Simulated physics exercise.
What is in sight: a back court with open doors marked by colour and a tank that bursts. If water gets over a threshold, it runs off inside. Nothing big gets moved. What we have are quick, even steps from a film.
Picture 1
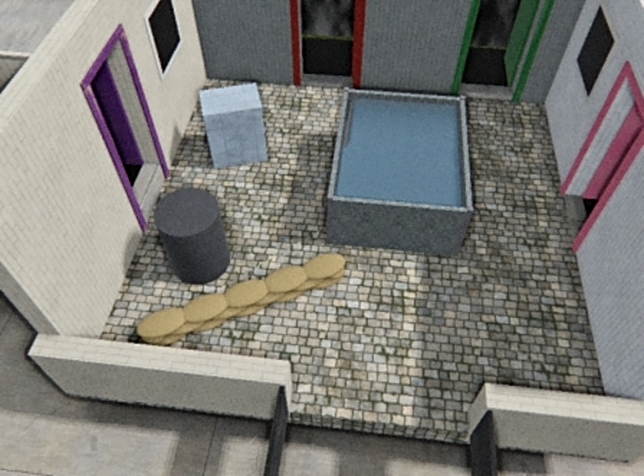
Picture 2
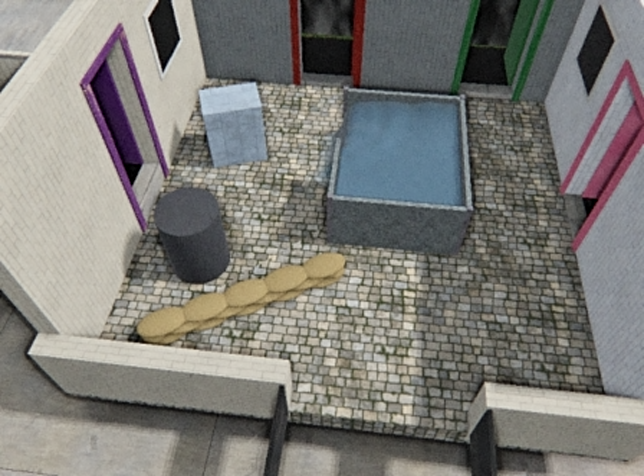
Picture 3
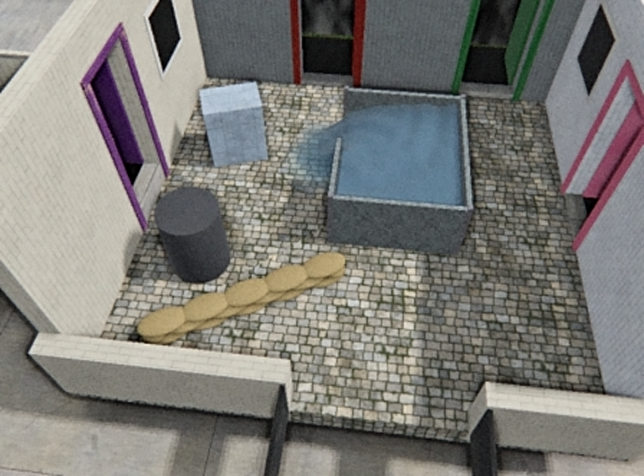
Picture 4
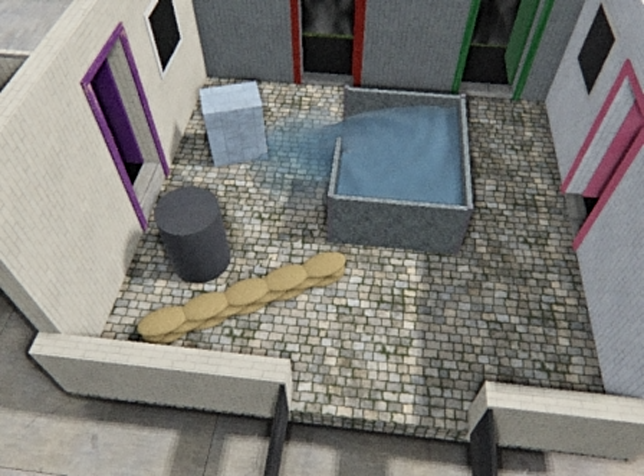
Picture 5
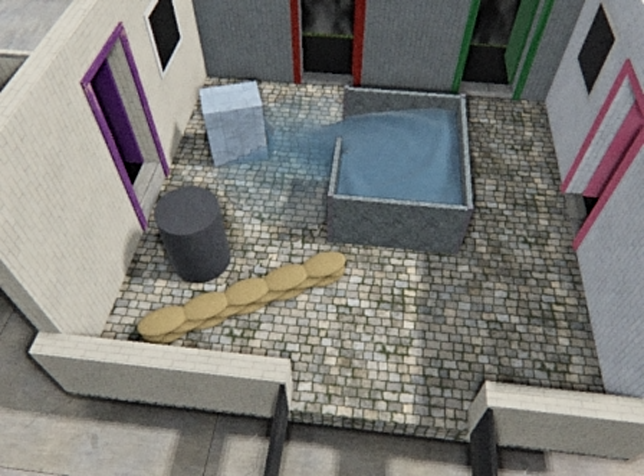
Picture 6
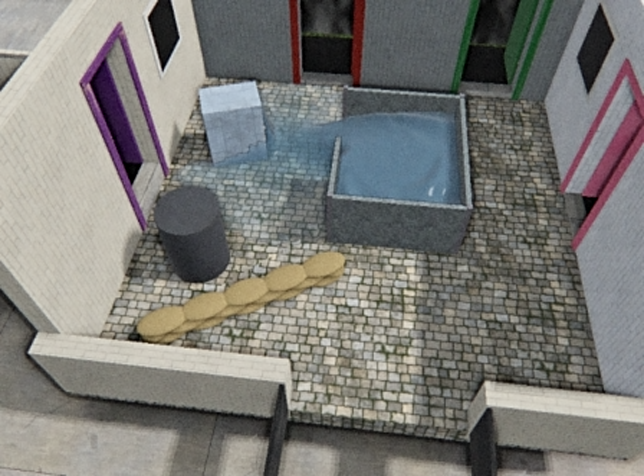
Water poured out through a gap in the left side of a raised stone tank, spreading left across the cobbled courtyard toward a pale blue block, while the dark cylinder and row of tan sacks stayed still.
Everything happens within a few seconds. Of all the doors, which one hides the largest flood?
That would be the red door.
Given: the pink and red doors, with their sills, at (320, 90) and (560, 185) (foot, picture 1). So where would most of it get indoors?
My pick: The pink one.
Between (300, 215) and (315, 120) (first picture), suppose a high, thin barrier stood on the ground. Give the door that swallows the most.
Answer: The red-painted one.
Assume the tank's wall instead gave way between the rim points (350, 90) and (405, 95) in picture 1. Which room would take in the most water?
Greatest inflow: The one in red.
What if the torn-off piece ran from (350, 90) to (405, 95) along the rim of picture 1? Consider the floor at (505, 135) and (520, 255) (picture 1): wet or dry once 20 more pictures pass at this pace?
Well, the first point ends up swamped, and the second one ends up swamped.
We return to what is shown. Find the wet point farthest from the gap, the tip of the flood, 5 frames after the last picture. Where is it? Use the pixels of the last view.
I reckon the front has reached (127, 273) by then.
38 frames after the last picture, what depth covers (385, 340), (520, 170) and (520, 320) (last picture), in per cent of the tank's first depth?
Around 4, 4 and 6 %.
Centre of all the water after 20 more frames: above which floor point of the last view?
Around pixel (286, 183) of the last picture.
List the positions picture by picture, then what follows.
In the first frame, still water in the tank at (401, 149).
In the second frame, the front is at (334, 134), out from the gap at (343, 147).
In the third frame, the front is at (290, 177), out from the gap at (344, 148).
In the fourth frame, water pours out at (344, 148) and has run to (252, 167).
In the fifth frame, water pours out at (344, 148) and has run to (218, 170).
In the sixth frame, water pours out at (343, 147) and has run to a hidden place.
A moment on, water covers 25 % of the floor; pink door not reached, purple door wet at the sill, nothing in, green door not reached, red door wet at the sill, nothing in.
Next, water covers 35 % of the floor; pink door not reached, purple door wet at the sill, nothing in, green door not reached, red door a trickle in.
Then, water covers 55 % of the floor; pink door not reached, purple door wet at the sill, nothing in, green door wet at the sill, nothing in, red door some in.
Later, water covers 85 % of the floor; pink door wet at the sill, nothing in, purple door wet at the sill, nothing in, green door wet at the sill, nothing in, red door some in.
In the end, water covers 95 % of the floor; pink door some in, purple door wet at the sill, nothing in, green door wet at the sill, nothing in, red door a lot in; the red door has let in the most.
